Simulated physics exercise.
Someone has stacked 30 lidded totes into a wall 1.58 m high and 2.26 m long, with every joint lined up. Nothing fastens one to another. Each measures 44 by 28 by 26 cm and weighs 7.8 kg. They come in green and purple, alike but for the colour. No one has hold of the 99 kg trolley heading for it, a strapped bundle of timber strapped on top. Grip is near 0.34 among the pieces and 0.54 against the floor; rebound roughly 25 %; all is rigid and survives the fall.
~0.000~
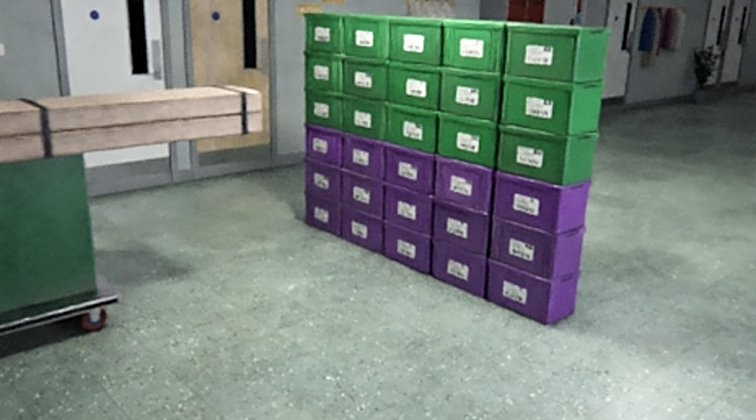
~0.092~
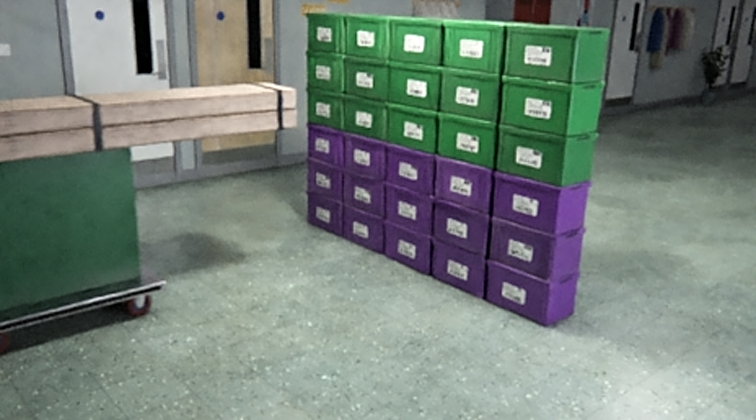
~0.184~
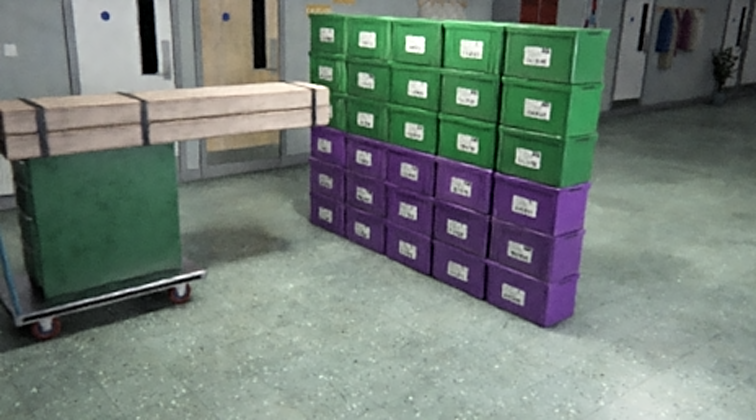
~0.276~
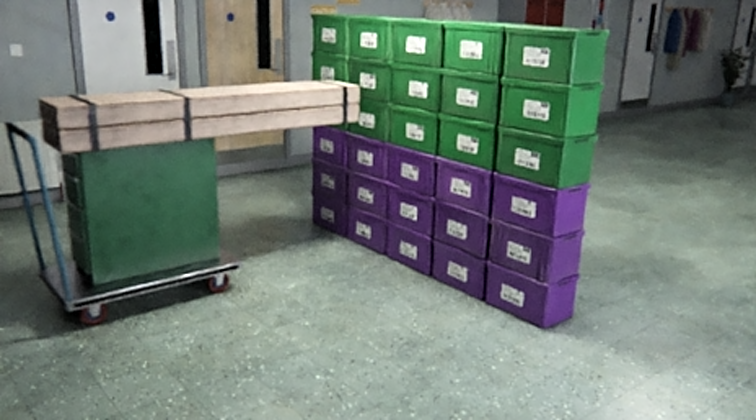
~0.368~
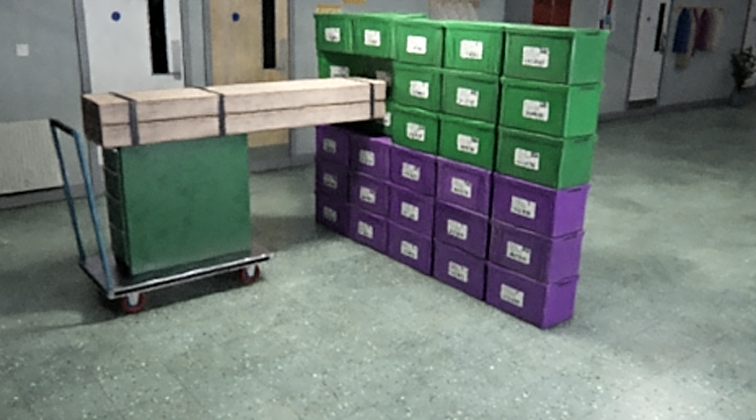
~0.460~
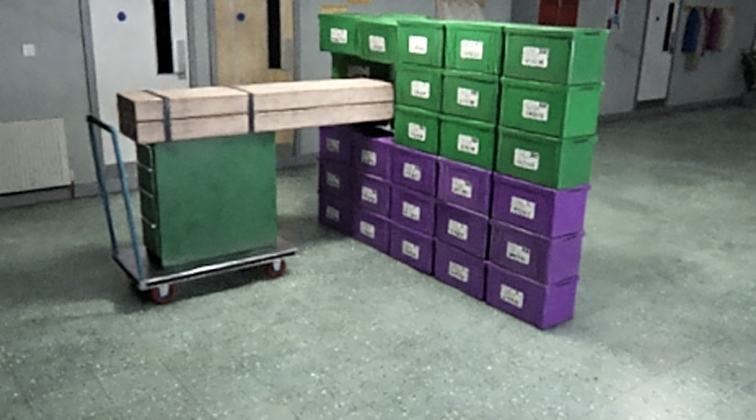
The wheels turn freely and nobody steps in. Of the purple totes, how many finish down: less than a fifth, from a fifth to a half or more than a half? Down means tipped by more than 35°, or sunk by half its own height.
The part is under a fifth.
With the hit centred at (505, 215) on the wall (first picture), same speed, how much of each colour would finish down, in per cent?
Then purple 30, green 40 per cent.
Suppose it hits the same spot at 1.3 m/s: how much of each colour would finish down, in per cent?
In that case purple 20, green 40 per cent.
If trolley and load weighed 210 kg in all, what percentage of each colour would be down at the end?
Then purple 10, green 40 per cent.
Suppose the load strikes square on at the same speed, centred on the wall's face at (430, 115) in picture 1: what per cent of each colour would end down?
In that case purple 0, green 40 per cent.
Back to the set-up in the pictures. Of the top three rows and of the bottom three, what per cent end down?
From the top 40, from the bottom 0 per cent.
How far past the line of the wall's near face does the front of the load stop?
Some 130 cm beyond.
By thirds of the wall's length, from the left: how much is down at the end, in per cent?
Left 50, middle 0, right 0 per cent.
By 0.62 s, load 57 cm past the wall's line, still rolling; none of the 15 purple totes down (3 of 30 in all colours); top purple tote unmoved.
By 0.90 s, load 1.03 m past the wall's line, still rolling; none of the 15 purple totes down (6 of 30 in all colours); top purple tote unmoved.
By 1.14 s, load 1.22 m past the wall's line, still rolling; none of the 15 purple totes down (6 of 30 in all colours); top purple tote unmoved.
By 1.56 s, load 1.32 m past the wall's line, stopped; none of the 15 purple totes down (6 of 30 in all colours); top purple tote unmoved.
When it is over (2.5 s), load 1.32 m past the wall's line, stopped; none of the 15 purple totes down (6 of 30 in all colours); top purple tote unmoved; top green tote unmoved. That is 0 per cent. In pixels of the last frame, middles, top purple tote near (479, 183), top green tote near (489, 48).
